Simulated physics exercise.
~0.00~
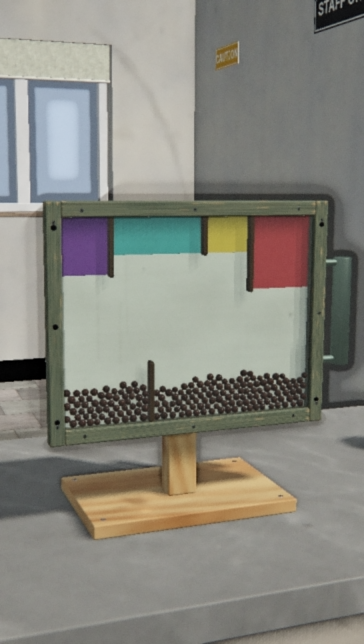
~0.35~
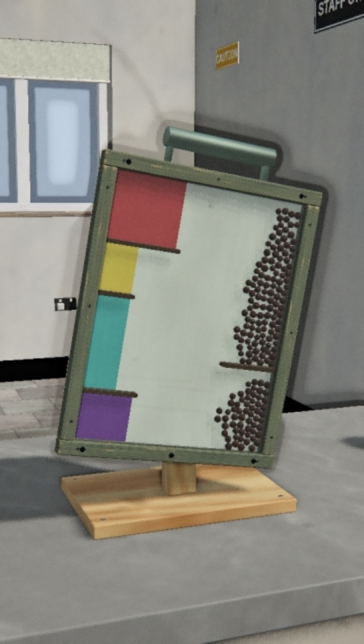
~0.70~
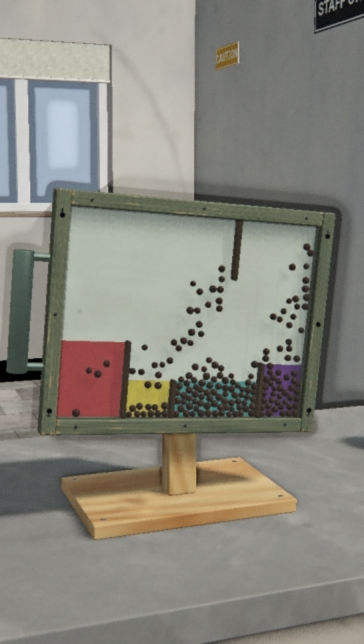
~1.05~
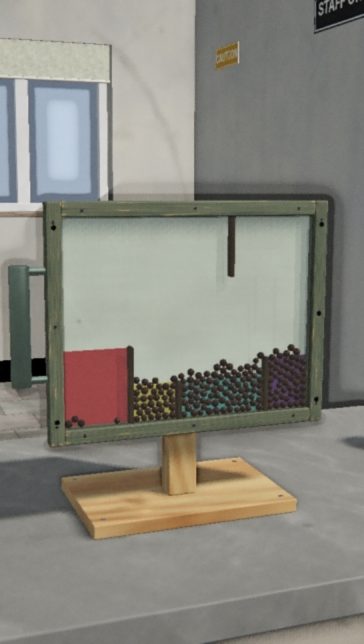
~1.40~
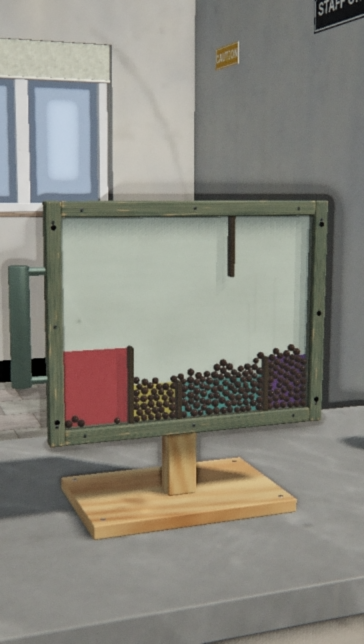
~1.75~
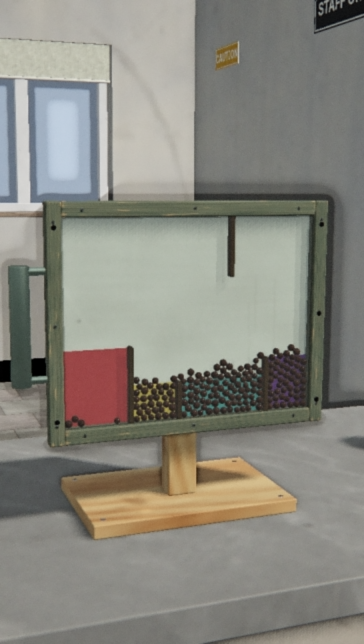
To begin with, small dark round beads lie in a bumpy layer along the bottom of an upright, clear-fronted case on a wooden stand, beneath purple, turquoise, yellow and red pockets. The case turns counterclockwise onto its side, and the beads gather in a steep heap along the right. As it continues towards upside down, they spill down across the inside and drop among the pockets, now at the bottom. The case stops fully inverted and the beads settle. Turquoise holds the most, purple and yellow are also filled, and red has only a few beads at its base.
